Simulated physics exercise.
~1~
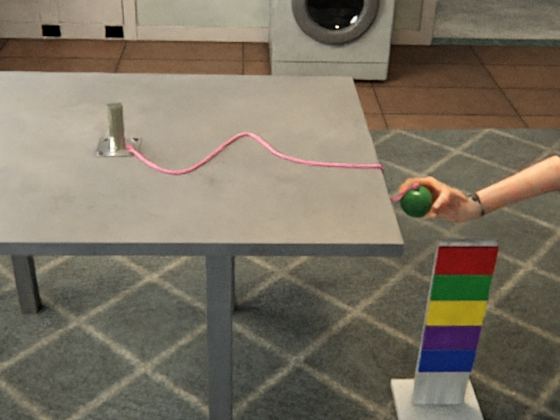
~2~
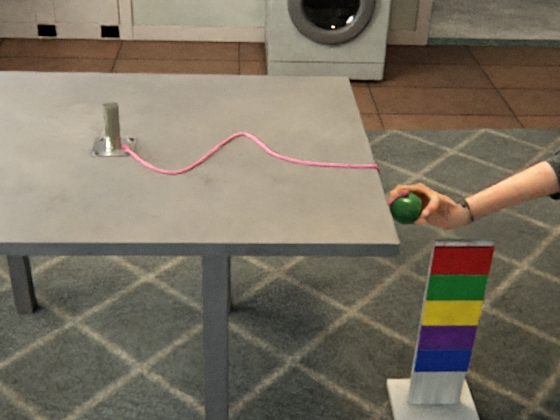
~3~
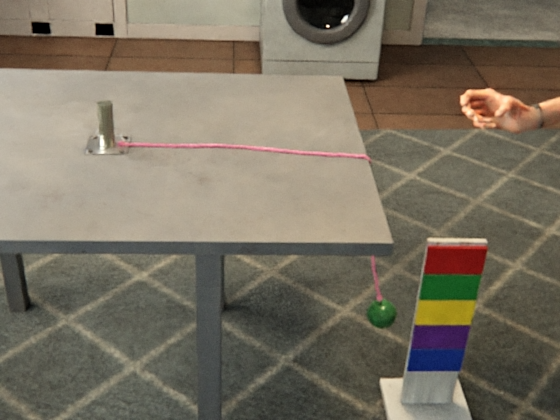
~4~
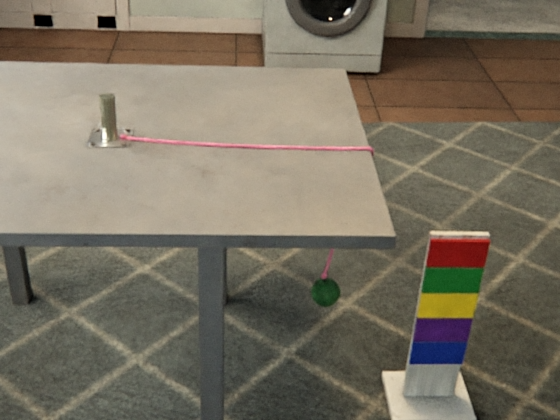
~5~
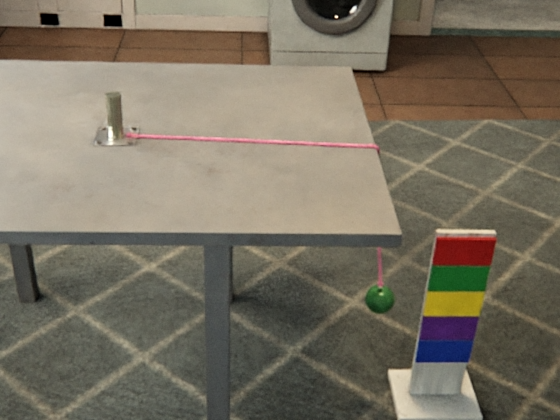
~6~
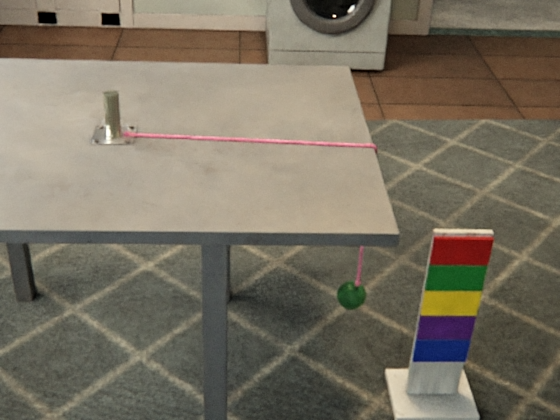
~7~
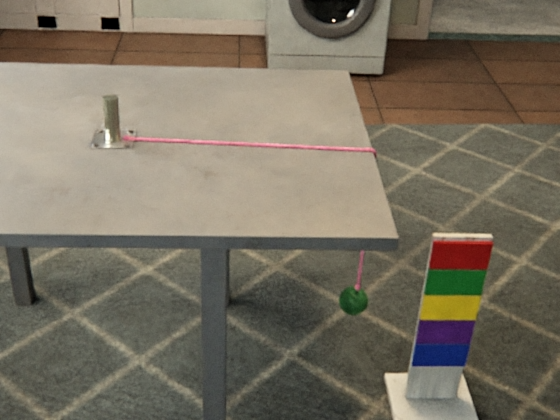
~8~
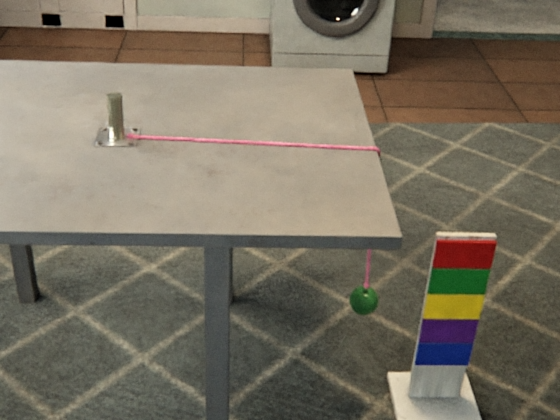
A green apple drops from a hand and swings on a pink shoelace, level with yellow.
